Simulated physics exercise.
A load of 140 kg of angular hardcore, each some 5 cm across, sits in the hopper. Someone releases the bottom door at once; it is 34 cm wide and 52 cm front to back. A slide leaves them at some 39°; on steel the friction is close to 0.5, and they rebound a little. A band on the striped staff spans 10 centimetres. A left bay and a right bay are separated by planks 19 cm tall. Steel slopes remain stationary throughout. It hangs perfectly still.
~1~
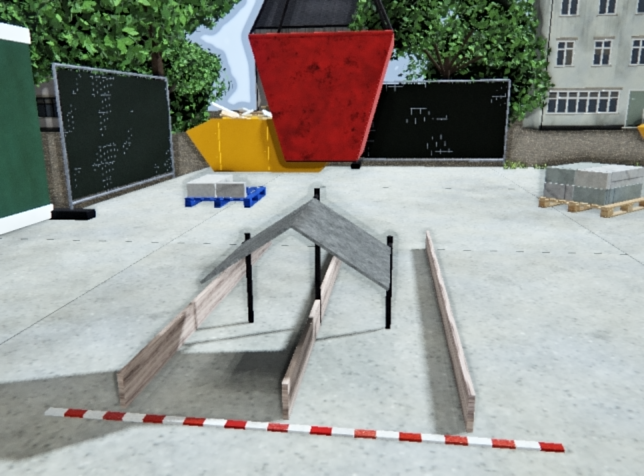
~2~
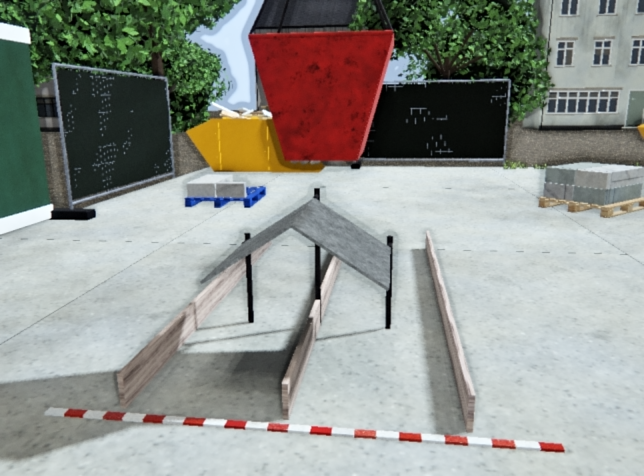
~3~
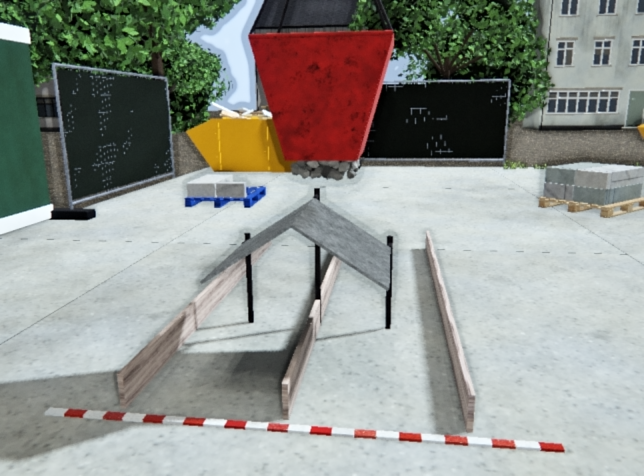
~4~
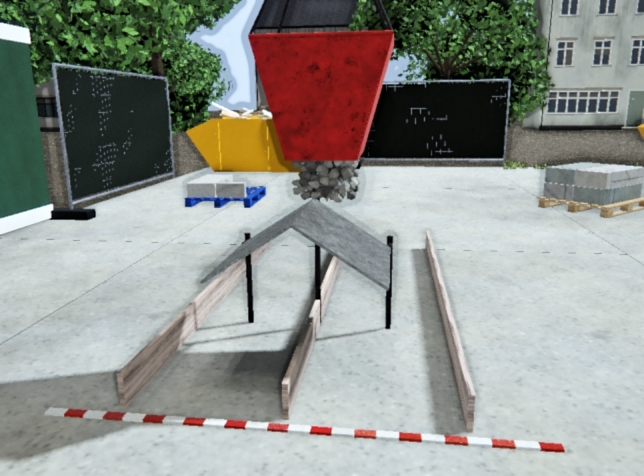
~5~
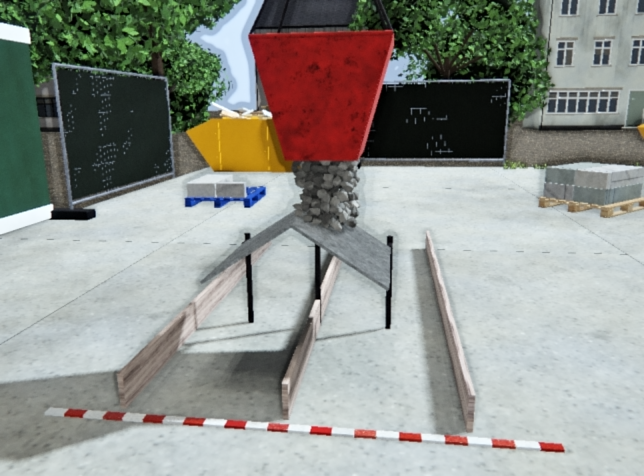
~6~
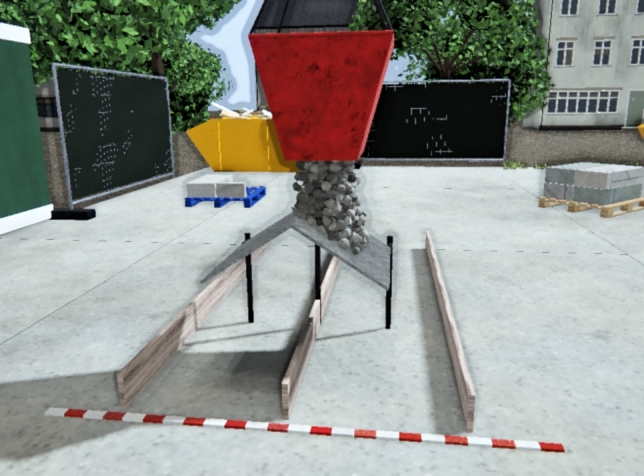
Red hopper hanging still above a peaked grey slide, grey stones pouring from its bottom and spreading down the right slope.
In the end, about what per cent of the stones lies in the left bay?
About 9 per cent.
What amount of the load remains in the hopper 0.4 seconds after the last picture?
I'd put it near 0 per cent.
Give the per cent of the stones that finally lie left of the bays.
Roughly 0 in every hundred.
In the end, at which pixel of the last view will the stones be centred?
Around (432, 362).
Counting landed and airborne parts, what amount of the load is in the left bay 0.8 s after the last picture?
10 %.
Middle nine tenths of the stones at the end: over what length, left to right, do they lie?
It spans roughly 210 centimetres.
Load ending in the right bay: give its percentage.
I'd say around 65 per cent.
Then, 0.4 s after the last picture, 0 % in the hopper, 59 % on the steel, 1 % falling or lying in the left bay, 37 % falling or lying in the right bay, 3 % falling or lying right of the bays; the stones farthest right are at (509, 361).
Then, 0.8 s after the last picture, 0 % in the hopper, 14 % on the steel, 1 % falling or lying left of the bays, 8 % falling or lying in the left bay, 58 % falling or lying in the right bay, 20 % falling or lying right of the bays; the stones farthest right are at (577, 363).
Then, 1.4 s after the last picture, 0 % in the hopper, 2 % falling or lying left of the bays, 9 % falling or lying in the left bay, 66 % falling or lying in the right bay, 24 % falling or lying right of the bays; the stones farthest right are at (606, 383).
Then, 2.3 s after the last picture, 0 % in the hopper, 2 % falling or lying left of the bays, 9 % falling or lying in the left bay, 66 % falling or lying in the right bay, 24 % falling or lying right of the bays; the stones farthest right are at (609, 384).
Then, 4.2 s after the last picture, 0 % in the hopper, 2 % left of the bays, 9 % in the left bay, 66 % in the right bay, 24 % right of the bays; the stones farthest right are at (609, 384).
